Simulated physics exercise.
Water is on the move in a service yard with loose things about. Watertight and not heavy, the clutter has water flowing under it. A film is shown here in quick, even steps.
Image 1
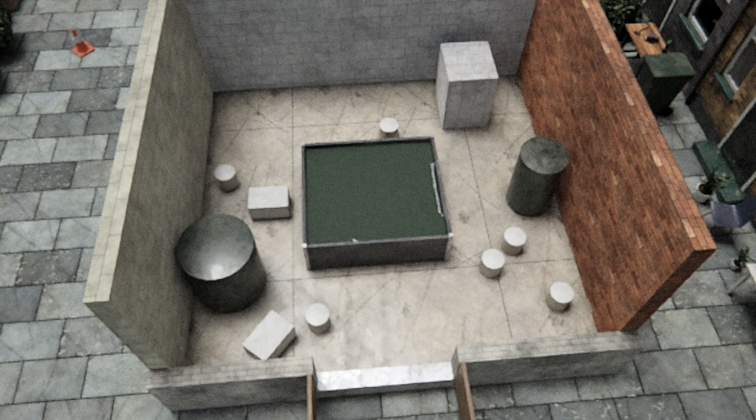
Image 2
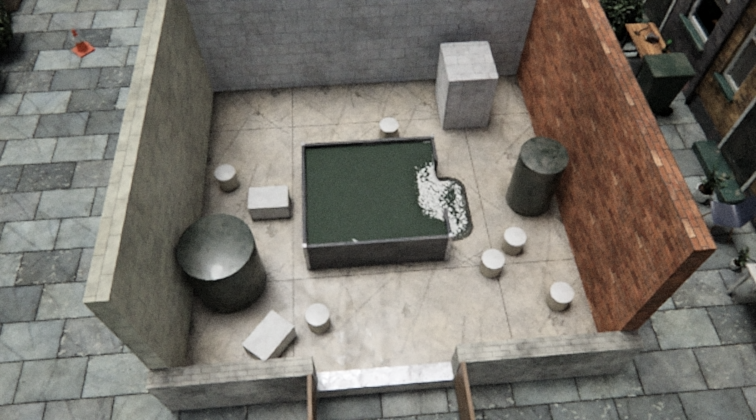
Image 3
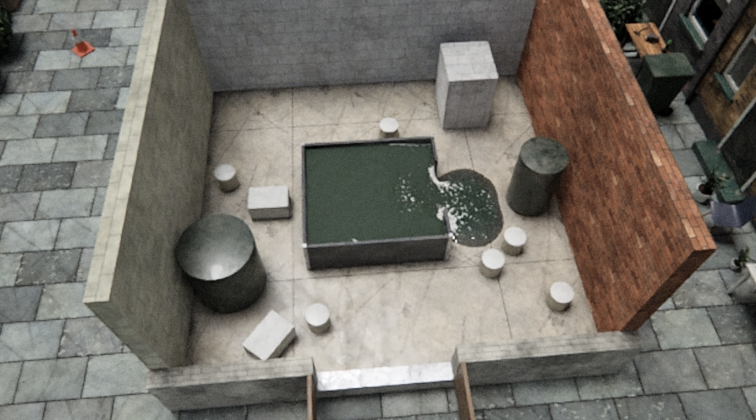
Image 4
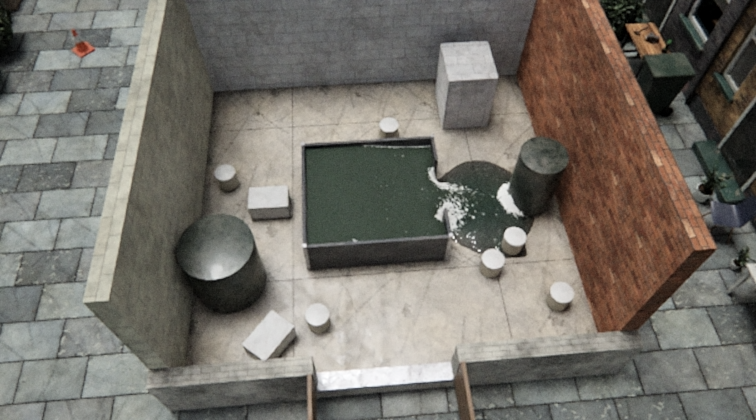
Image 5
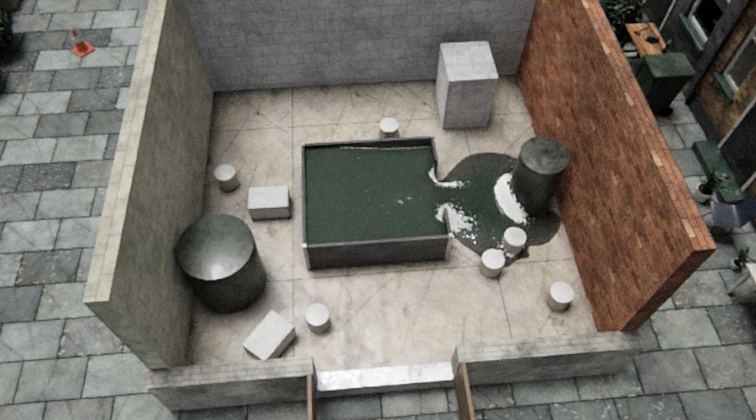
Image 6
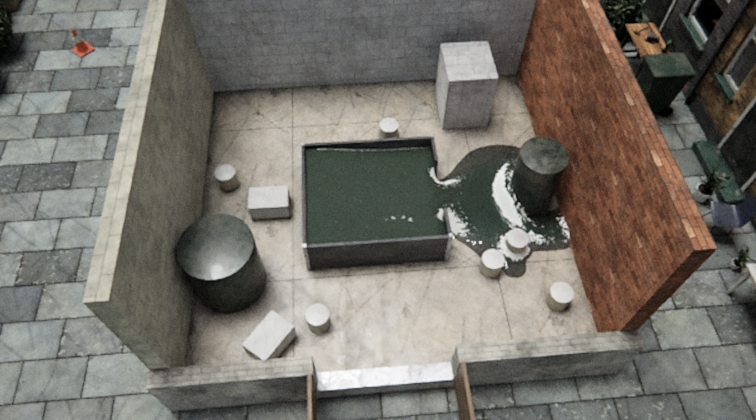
Dark green water bursts through the right side of a square walled tank in a paved yard, seen from high above by a still camera. Around the tank stand pale stools and blocks, two dark green cylinders and a tall grey box, between a beige wall at left and red brick at right. The water spreads rightward in a foaming pool, wraps the right cylinder and surrounds the nearby stools, which barely move.
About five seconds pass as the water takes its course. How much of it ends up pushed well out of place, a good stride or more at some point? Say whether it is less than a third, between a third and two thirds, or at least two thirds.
So the part that moves far is between the one-third and two-thirds marks.
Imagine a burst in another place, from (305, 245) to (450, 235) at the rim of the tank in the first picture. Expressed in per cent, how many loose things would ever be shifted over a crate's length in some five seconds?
Some 50 per cent.
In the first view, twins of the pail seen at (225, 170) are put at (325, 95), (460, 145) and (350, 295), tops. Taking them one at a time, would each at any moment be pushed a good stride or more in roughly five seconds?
Listed in sequence, the answers are displaced a stride, remains nearby and displaced a stride.
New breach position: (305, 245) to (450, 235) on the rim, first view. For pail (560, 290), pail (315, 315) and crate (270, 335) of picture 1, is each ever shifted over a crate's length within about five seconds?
In turn: Moved that far, moved that far, moved that far.
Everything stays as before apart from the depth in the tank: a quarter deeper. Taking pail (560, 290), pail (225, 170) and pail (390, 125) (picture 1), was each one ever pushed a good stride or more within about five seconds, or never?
In the order you named them: Went past the threshold, stayed within the threshold, stayed within the threshold.
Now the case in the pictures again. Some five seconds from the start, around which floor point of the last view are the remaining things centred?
Centre estimate: Around (305, 246).
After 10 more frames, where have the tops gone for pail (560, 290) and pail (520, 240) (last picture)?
Near pixel (527, 326) and pixel (581, 325).
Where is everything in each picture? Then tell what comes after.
A pail at (515, 236) rests on the ground; a pail at (317, 314) rests on the ground; 0 of 8 have shifted, in the first frame.
A pail at (515, 236) rests on the ground; a pail at (317, 314) rests on the ground; 0 of 8 have shifted, in the second frame.
A pail at (515, 236), on the bottom; a pail at (317, 314), on the bottom; 0 of 8 have shifted, in the third frame.
A pail at (515, 236), on the bottom; a pail at (317, 314) rests on the ground; 0 of 8 have shifted, in the fourth frame.
A pail at (515, 236) rests on the ground; a pail at (317, 314) rests on the ground; 0 of 8 have shifted, in the fifth frame.
A pail at (518, 238), on the bottom, close to its start; a pail at (317, 314) rests on the ground; 0 of 8 have shifted, in the sixth frame.
A moment on, 1 of 8 are well off their spots; 0 afloat.
Next, 2 of 8 are well off their spots; 2 afloat.
Later, 2 of 8 are well off their spots; 0 afloat.
In the end, 3 of 8 are well off their spots, and 3 have been at some point; 1 afloat.
